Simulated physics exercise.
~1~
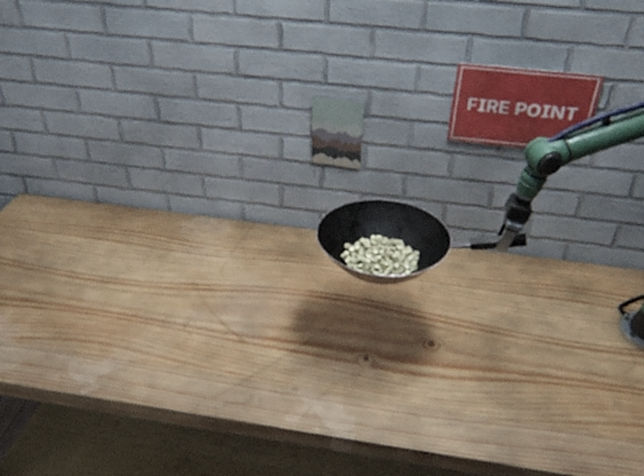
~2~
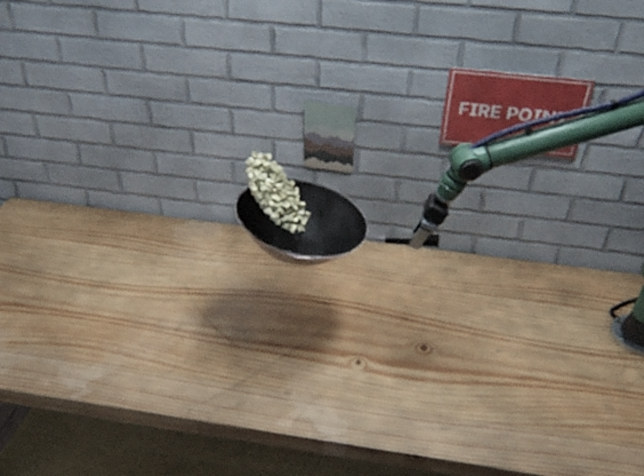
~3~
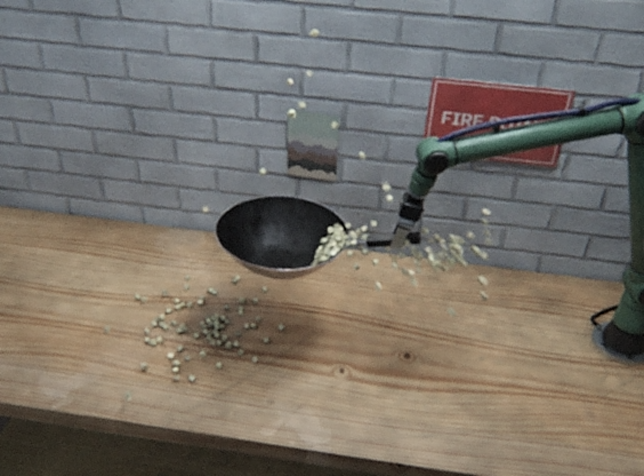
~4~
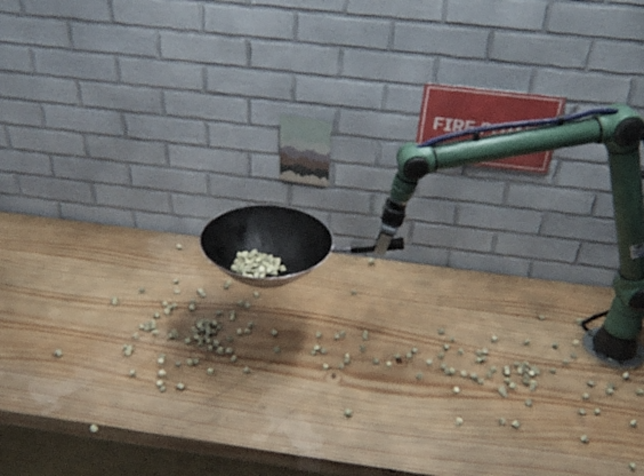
The clip opens with a green robot arm holding a dark wok of pale vegetable dice above a wooden table, before a grey brick wall with a red fire point sign. The arm carries the wok left, and the dice surge up in a clump over its far left side. Then they scatter widely, some dropping to the table below the wok while others fly right past the handle and the arm's gripper. The wok ends level, still held above the table, with a small heap inside and most of the dice strewn across the wood.
